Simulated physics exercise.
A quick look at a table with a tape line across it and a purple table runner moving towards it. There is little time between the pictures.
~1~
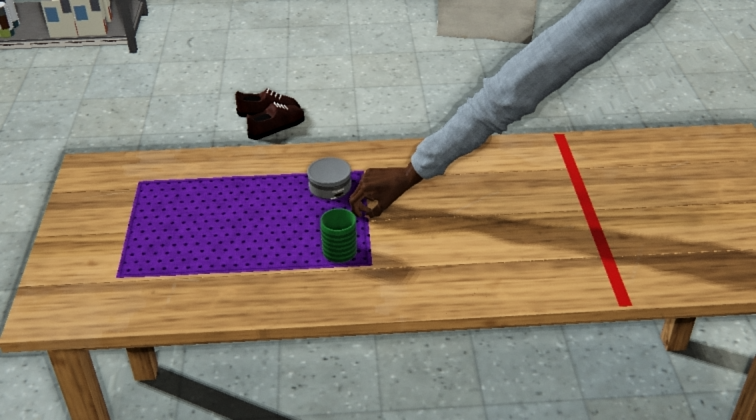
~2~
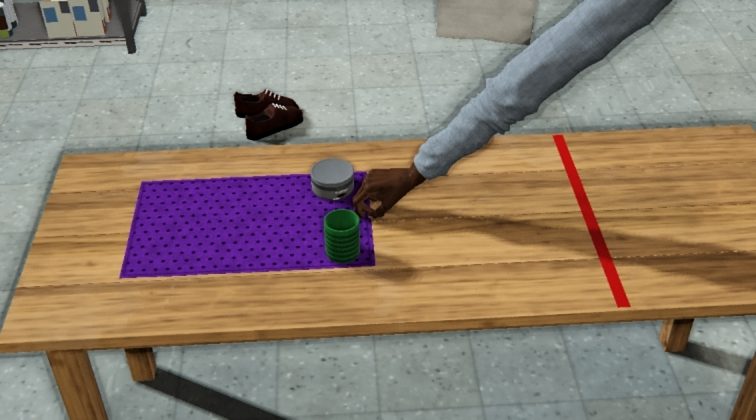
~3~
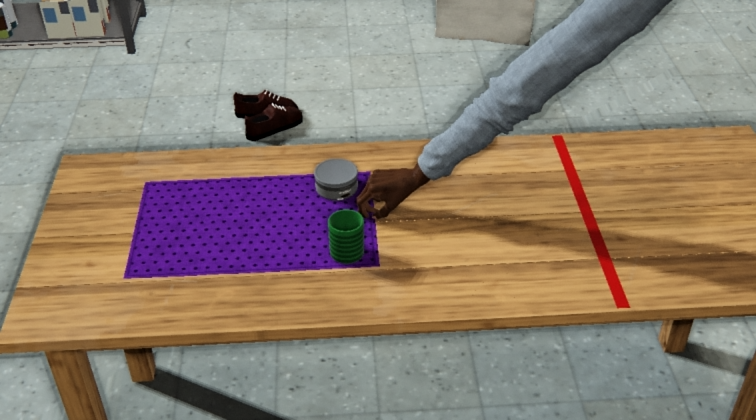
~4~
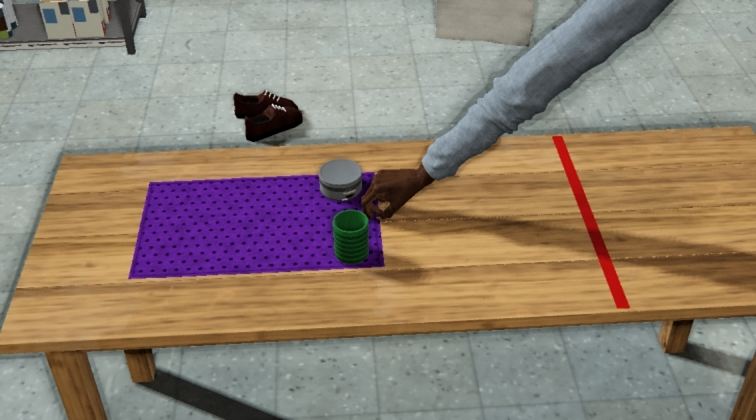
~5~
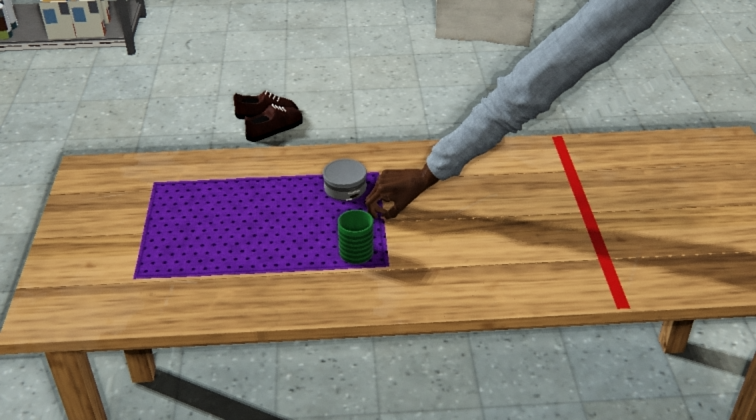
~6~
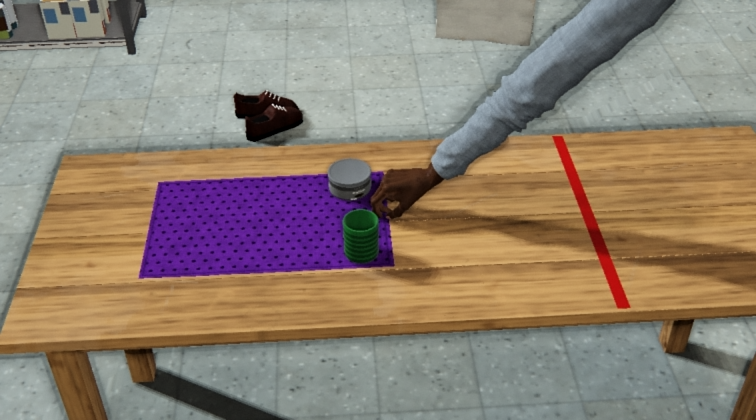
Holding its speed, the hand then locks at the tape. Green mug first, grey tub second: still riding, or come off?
Green mug - still riding; grey tub - still riding.
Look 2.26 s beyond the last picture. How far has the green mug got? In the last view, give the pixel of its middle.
Around (569, 227).
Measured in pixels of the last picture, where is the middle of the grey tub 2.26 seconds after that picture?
Close to pixel (538, 171).
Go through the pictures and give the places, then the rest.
The first picture shows table runner end (372, 266); green mug (338, 220); grey tub (329, 170); tape (620, 289).
The second picture shows table runner end (375, 266), far hem (119, 279); grey tub (332, 171).
The third picture shows table runner end (380, 267); green mug (346, 220).
The fourth picture shows table runner end (385, 267), far hem (128, 280); grey tub (341, 171).
The fifth picture shows table runner end (389, 267); green mug (355, 221).
The sixth picture shows table runner end (394, 266), far hem (138, 279); green mug (361, 220); grey tub (350, 171); tape (618, 291).
Then, 2.15 s later than the last view, hem at the tape; green mug on the cloth near (564, 227); grey tub on the cloth near (534, 171).
Then, 2.26 s later than the last view, hem at the tape; green mug on the cloth near (569, 227); grey tub on the cloth near (539, 171).
Finally, hem at the tape; green mug on the cloth near (569, 227); grey tub on the cloth near (539, 171). The green mug keeps its seat and the grey tub stays on the cloth.
